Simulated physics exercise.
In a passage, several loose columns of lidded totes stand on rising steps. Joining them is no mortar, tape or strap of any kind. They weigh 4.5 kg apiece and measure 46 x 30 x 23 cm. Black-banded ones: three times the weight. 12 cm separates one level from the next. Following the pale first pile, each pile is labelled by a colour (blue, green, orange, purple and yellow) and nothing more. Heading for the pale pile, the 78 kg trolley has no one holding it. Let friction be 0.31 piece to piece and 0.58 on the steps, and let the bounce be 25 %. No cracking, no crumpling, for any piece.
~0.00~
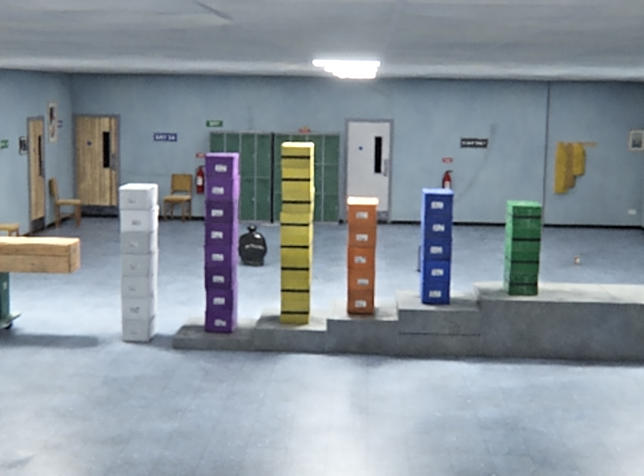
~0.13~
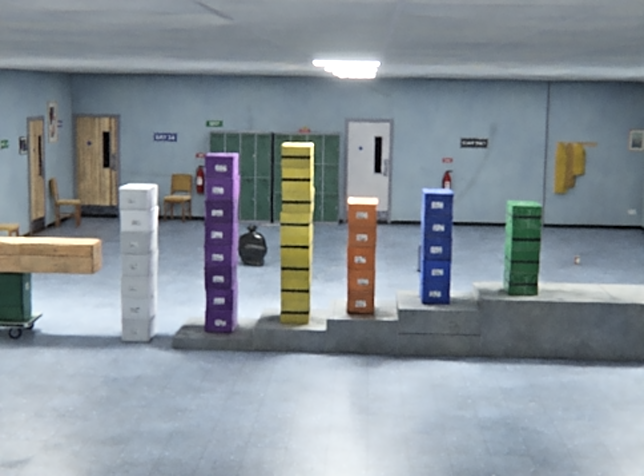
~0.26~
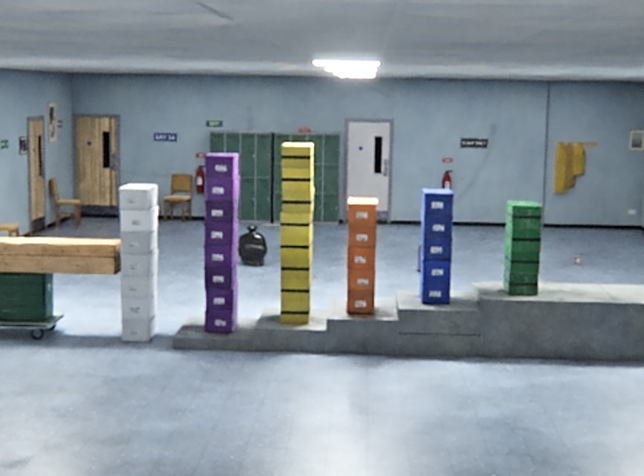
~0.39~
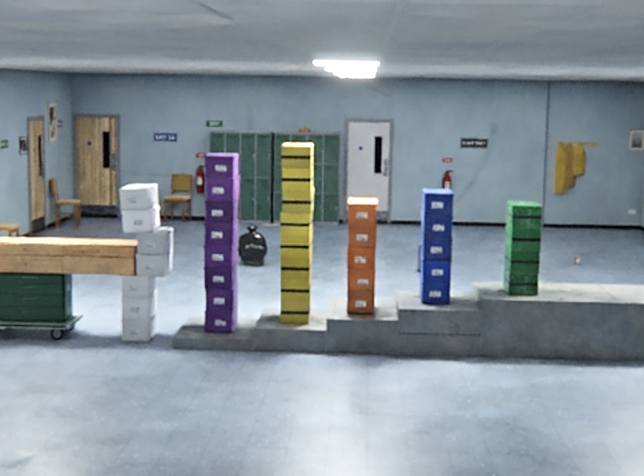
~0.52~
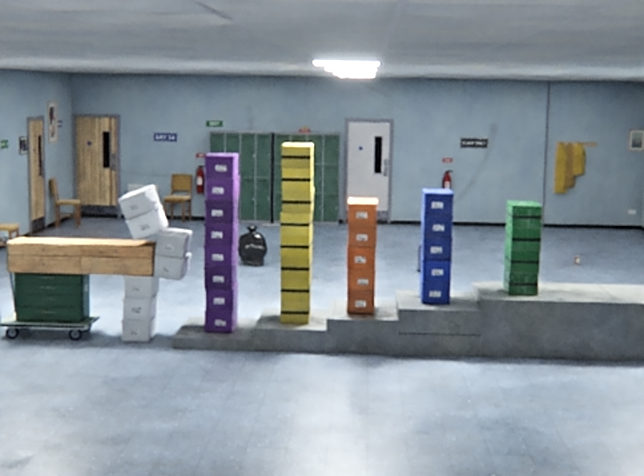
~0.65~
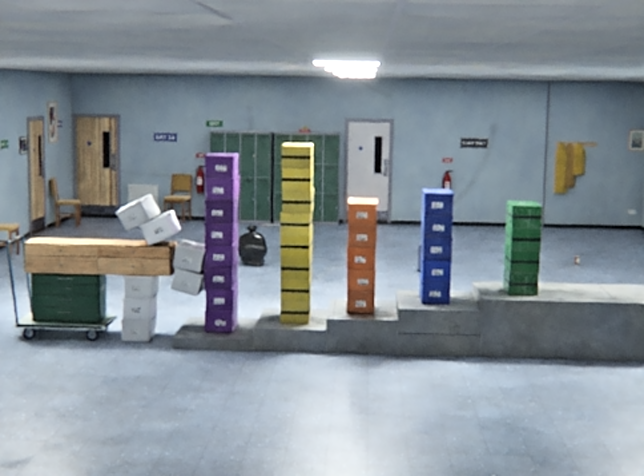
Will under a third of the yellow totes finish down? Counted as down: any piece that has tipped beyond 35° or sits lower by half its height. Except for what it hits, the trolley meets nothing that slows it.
Yes, fewer than one in three.
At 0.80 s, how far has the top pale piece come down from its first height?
30 cm.
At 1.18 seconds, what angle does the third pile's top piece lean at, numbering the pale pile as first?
Tilt: Near 0 degrees.
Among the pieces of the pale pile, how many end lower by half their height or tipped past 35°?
In total, 4 of the pale pieces.
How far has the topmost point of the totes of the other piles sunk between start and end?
Lower by close to 0 cm.
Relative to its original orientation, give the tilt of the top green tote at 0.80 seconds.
I'd put it at roughly 0 degrees away from its starting angle.
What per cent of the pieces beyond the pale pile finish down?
Around 20 %.
After 0.80 s, 4 of the pale pile down; none of the 8 yellow totes down (0 of 30 in all colours); top yellow tote unmoved.
After 1.18 s, 4 of the pale pile down; none of the 8 yellow totes down (0 of 30 in all colours); top yellow tote unmoved; top purple tote 18° from how it stood.
After 2.10 s, 4 of the pale pile down; none of the 8 yellow totes down (4 of 30 in all colours); top yellow tote unmoved; top purple tote on its side.
After 3.08 s, 4 of the pale pile down; none of the 8 yellow totes down (6 of 30 in all colours); top yellow tote unmoved; top purple tote on its side.
In the end (5.0 s), 4 of the pale pile down; none of the 8 yellow totes down (6 of 30 in all colours); top yellow tote unmoved; top purple tote on its side. That is 0 per cent. From the last view, middles, top yellow tote near (298, 156), top purple tote near (72, 228).
